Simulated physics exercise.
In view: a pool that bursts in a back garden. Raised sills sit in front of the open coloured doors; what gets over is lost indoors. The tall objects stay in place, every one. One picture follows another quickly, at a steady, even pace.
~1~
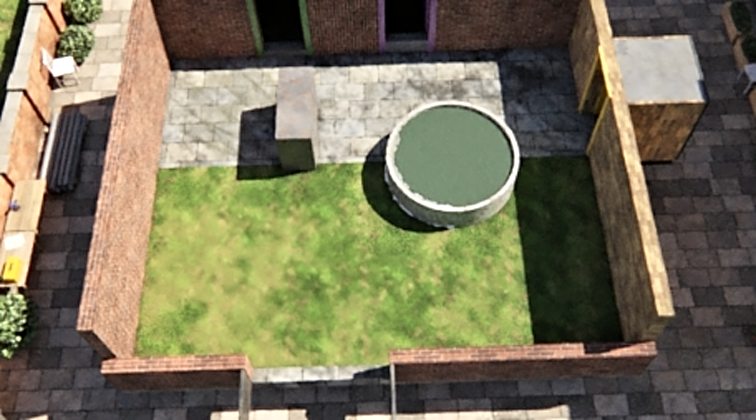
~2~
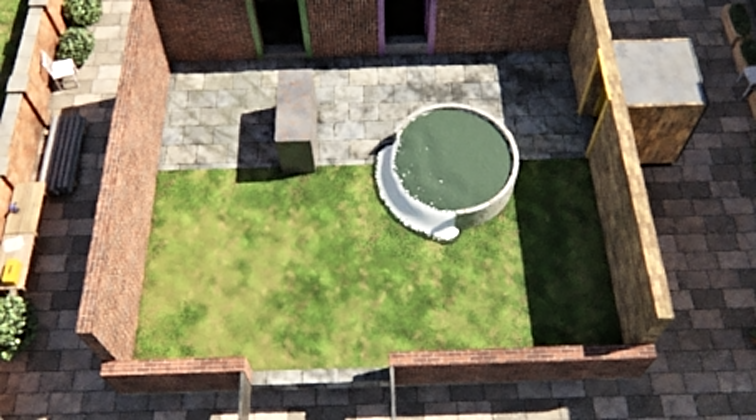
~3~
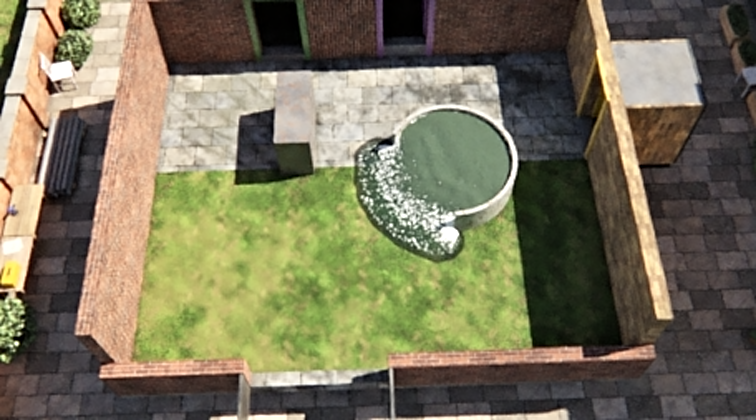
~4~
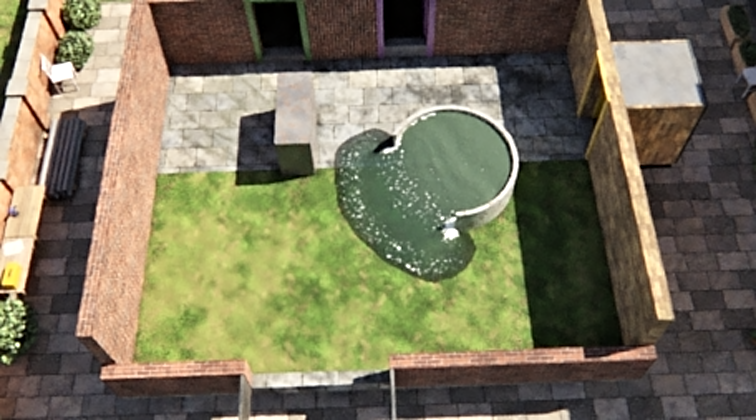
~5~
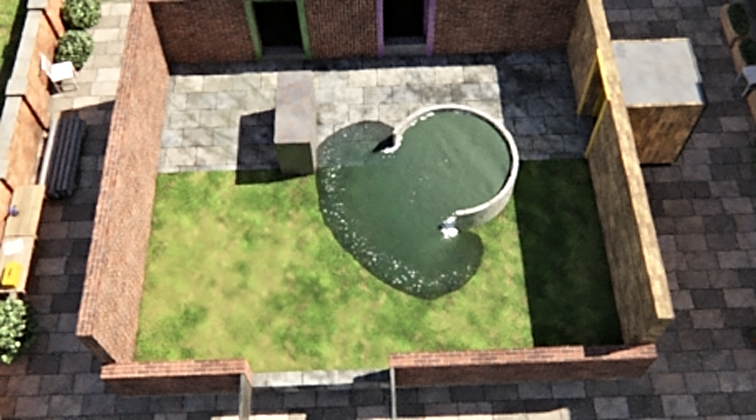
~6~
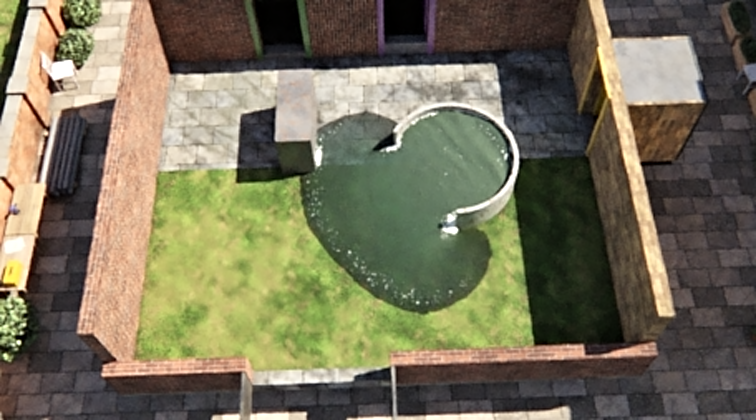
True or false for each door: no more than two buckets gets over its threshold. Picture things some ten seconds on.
The yellow door - true; the purple door - true; the green door - true.
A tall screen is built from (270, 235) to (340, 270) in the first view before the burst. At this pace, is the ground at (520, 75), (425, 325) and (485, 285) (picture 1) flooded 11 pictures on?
Taking them in order, I'd say parched, soaked and soaked.
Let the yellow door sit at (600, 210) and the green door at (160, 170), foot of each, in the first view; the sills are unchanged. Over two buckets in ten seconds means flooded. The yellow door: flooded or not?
Yellow door stays under.
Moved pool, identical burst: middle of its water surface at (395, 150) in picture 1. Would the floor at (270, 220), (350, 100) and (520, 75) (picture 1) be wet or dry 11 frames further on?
First one gets inundated, next one gets inundated, last one stays unwetted.
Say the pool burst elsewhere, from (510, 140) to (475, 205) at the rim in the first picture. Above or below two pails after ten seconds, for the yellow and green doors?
My reading: Yellow door passes that mark, green door stays under.
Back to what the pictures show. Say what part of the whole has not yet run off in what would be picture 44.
Near 88 in a hundred.
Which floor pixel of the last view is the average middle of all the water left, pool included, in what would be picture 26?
The water's centre sits above (348, 225).
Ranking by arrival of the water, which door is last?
Going by the pictures, I'd say the yellow one.
A moment on, water covers 25 % of the floor; the yellow door not reached, the purple door not reached, the green door not reached.
Next, water covers 35 % of the floor; the yellow door not reached, the purple door not reached, the green door wet at the sill, nothing in.
Then, water covers 55 % of the floor; the yellow door not reached, the purple door wet at the sill, nothing in, the green door wet at the sill, nothing in.
Later, water covers 80 % of the floor; the yellow door not reached, the purple door wet at the sill, nothing in, the green door wet at the sill, nothing in.
In the end, water covers 95 % of the floor; the yellow door wet at the sill, nothing in, the purple door wet at the sill, nothing in, the green door wet at the sill, nothing in.
